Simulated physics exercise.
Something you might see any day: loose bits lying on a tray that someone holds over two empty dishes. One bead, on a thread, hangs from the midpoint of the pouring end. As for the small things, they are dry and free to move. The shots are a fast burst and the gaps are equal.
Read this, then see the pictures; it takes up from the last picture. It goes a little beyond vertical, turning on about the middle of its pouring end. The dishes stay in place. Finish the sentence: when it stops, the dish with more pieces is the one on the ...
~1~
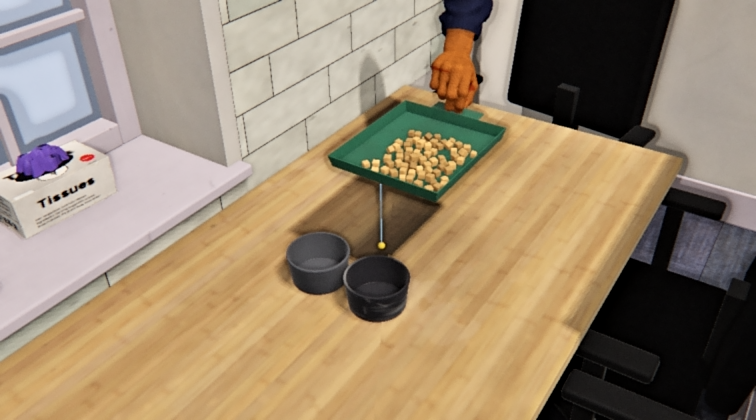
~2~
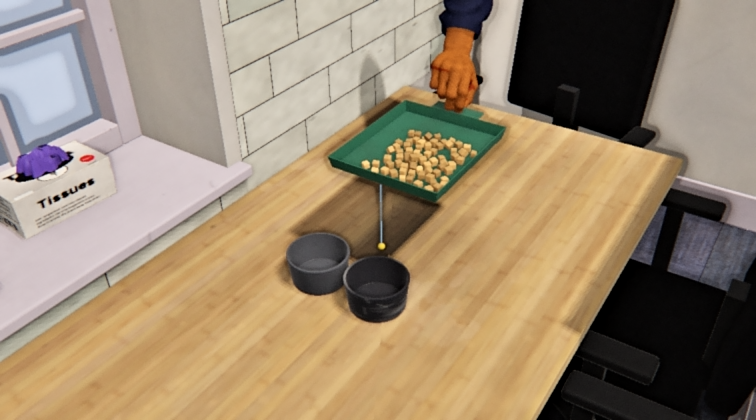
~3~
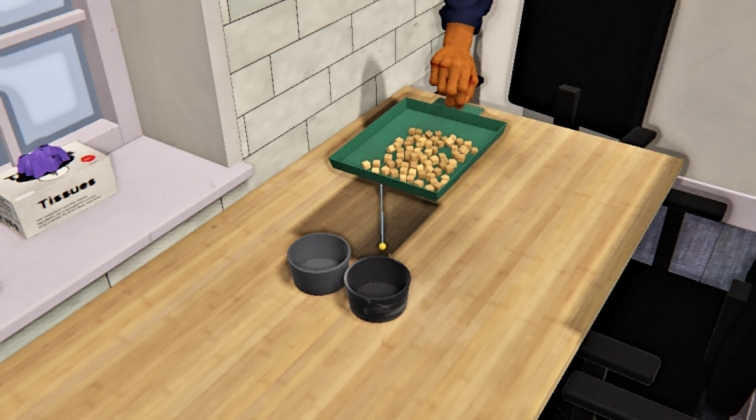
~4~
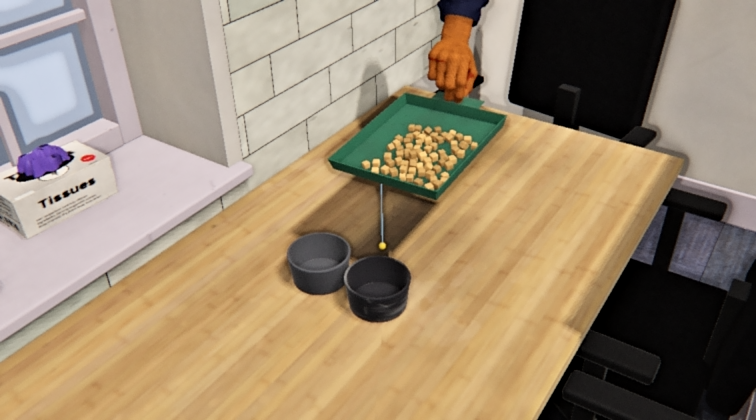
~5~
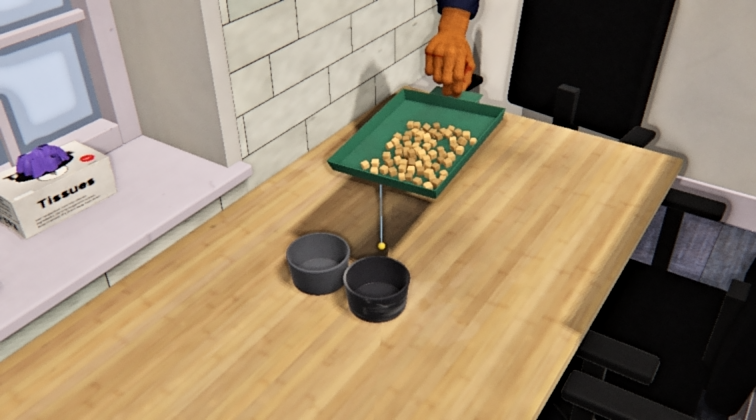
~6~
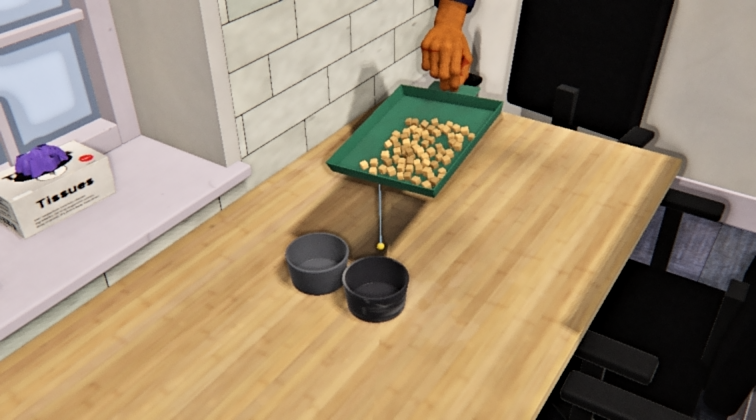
Left.
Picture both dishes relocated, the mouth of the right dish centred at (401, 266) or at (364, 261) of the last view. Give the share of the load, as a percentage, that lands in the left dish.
About 50 per cent, then about 30 per cent.
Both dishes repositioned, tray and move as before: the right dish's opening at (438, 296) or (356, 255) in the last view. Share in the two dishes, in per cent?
Well, you'd get about 20 per cent and then about 60 per cent.
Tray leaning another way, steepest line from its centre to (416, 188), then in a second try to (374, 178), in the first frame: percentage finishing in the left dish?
First heading roughly 0 %, second roughly 30 %.
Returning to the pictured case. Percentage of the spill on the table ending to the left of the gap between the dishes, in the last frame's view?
Close to 60 %.
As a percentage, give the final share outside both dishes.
It comes to 40 per cent or so.
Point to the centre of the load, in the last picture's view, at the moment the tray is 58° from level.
Its middle sits at about pixel (374, 160).
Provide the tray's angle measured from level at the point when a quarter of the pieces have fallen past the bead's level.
110°, roughly.
Shortly afterwards, tray tipped steeply; all but a few on the tray; only a few in the air.
Next, tray tipped right over; all but a few on the tray; only a few in the right dish; a little in the left dish.
Some moments later, tray tipped past a quarter turn; near a quarter in the right dish; near half in the left dish; near a third outside both.
In the end, tray tipped past a quarter turn; near a quarter in the right dish; near half in the left dish; near a third outside both.
